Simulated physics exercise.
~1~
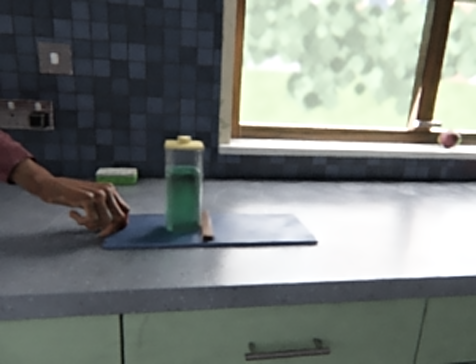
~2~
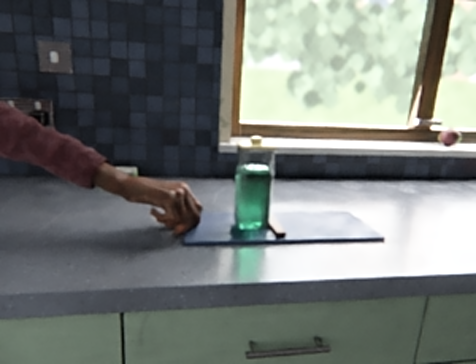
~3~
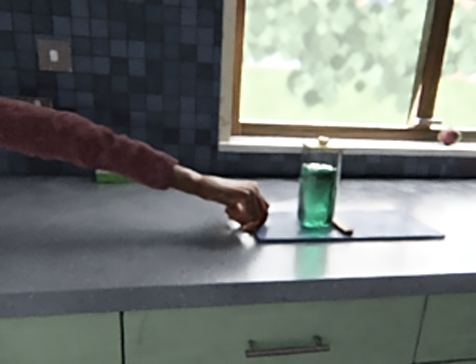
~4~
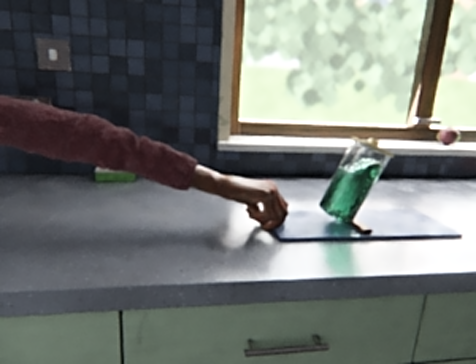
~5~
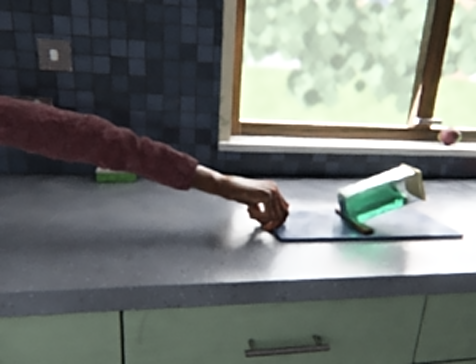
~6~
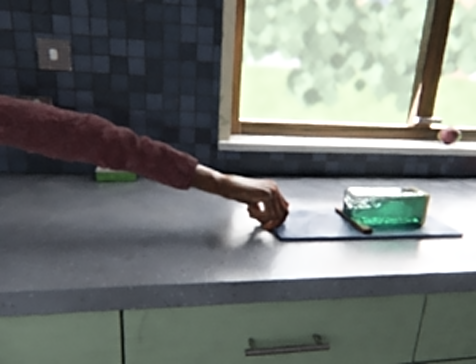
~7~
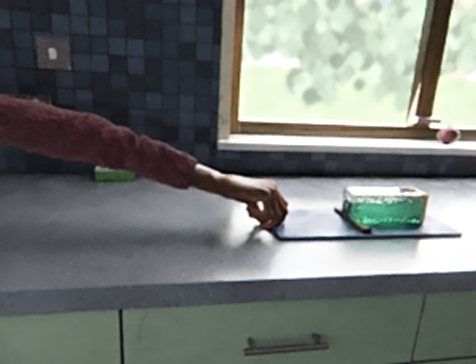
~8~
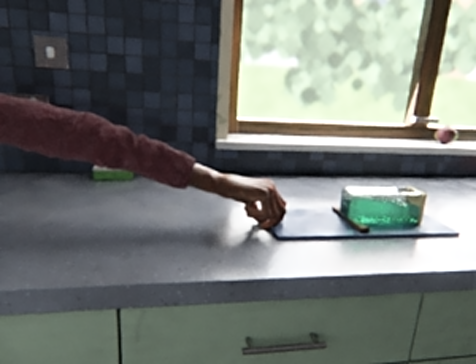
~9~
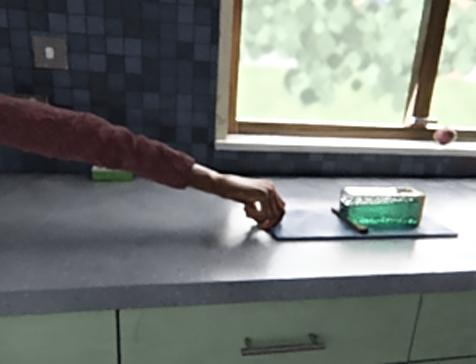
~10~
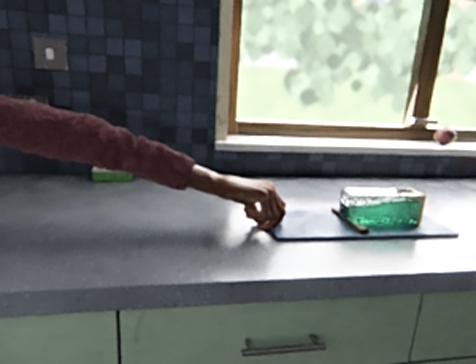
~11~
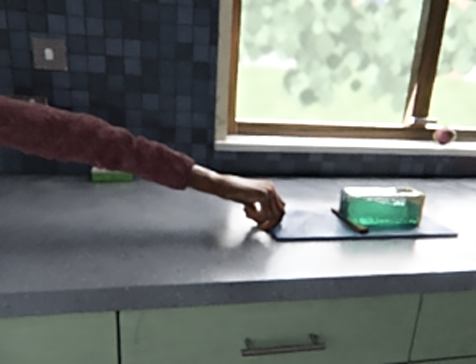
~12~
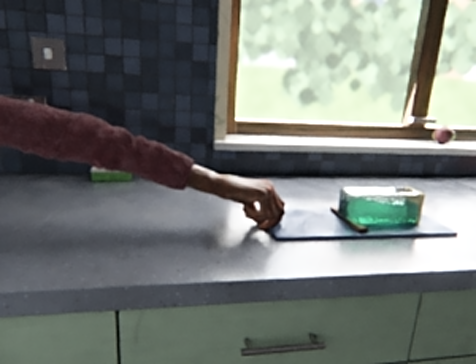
On a kitchen counter, a hand slides a board right and the green canister topples sideways.
